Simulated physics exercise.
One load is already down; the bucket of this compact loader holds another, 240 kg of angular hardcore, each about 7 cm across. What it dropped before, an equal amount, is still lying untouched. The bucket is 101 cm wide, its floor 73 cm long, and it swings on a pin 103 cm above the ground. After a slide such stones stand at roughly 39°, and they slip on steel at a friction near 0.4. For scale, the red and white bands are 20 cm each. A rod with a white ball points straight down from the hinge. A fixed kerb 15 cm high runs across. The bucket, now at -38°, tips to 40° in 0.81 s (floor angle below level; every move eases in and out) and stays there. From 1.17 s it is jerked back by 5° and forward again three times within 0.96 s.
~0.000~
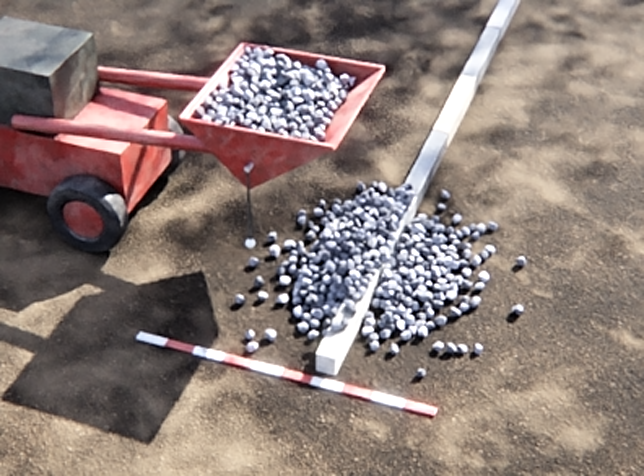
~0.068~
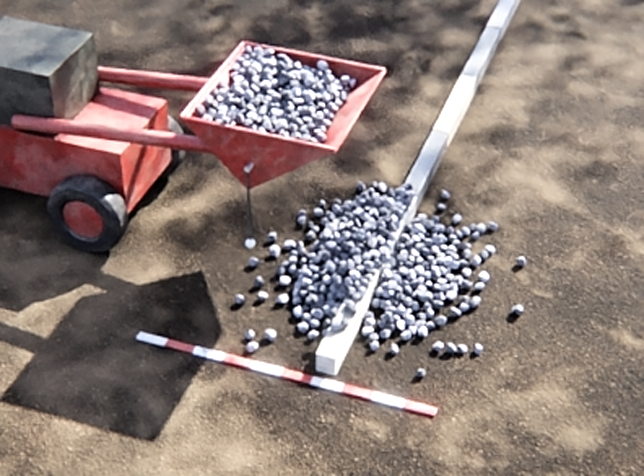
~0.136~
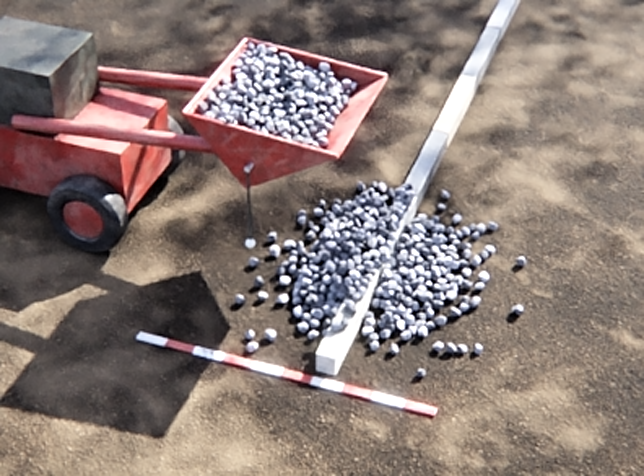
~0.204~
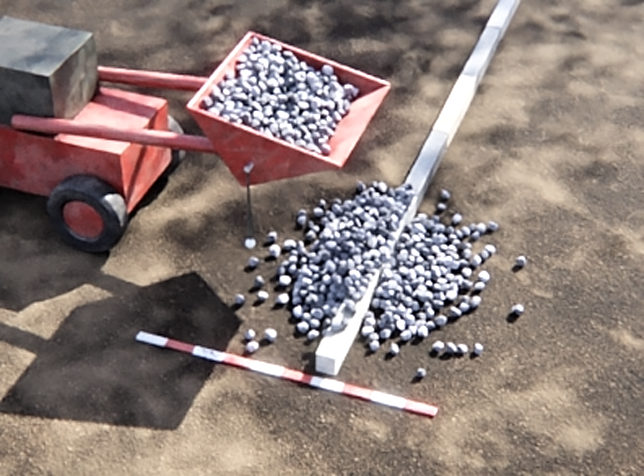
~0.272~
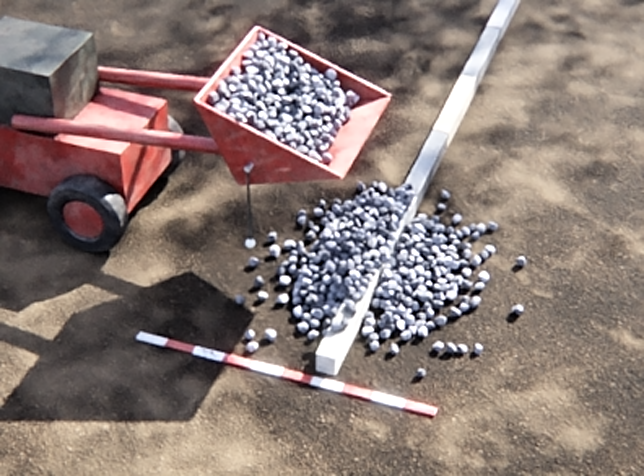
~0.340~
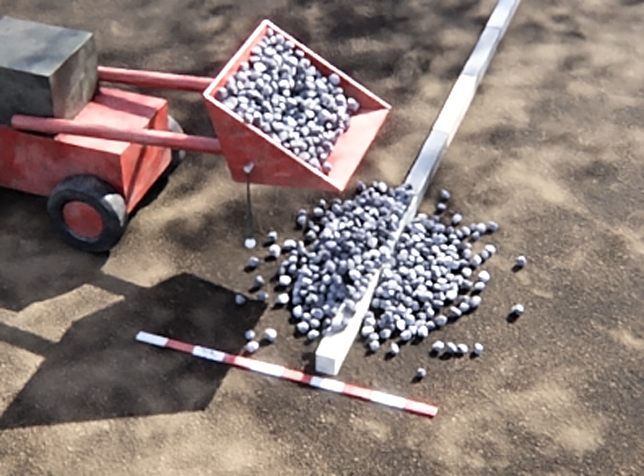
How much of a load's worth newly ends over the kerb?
Close to 52 parts in a hundred.
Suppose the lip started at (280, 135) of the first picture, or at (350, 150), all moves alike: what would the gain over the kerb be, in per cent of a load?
About 0 and 75 per cent.
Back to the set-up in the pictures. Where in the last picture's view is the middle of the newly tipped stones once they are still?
Their middle is at about (385, 251).
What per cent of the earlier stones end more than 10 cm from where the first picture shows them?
About 5 per cent.
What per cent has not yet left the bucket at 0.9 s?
It holds some 70 per cent.
After 0.6 s the floor is at 28°; in per cent of one load, 100 in the bucket, 67 on this side of the kerb, 33 over the kerb; the foremost stones are at (484, 310).
After 0.9 s the floor is at 40°; in per cent of one load, 71 in the bucket, 96 on this side of the kerb, 33 over the kerb; the foremost stones are at (484, 310).
After 2.6 s the floor is at 40°; in per cent of one load, 0 in the bucket, 115 on this side of the kerb, 85 over the kerb; the foremost stones are at (546, 273).
After 5.0 s the floor is at 40°; in per cent of one load, 0 in the bucket, 115 on this side of the kerb, 85 over the kerb; the foremost stones are at (546, 273). Net gain over the kerb, 52.
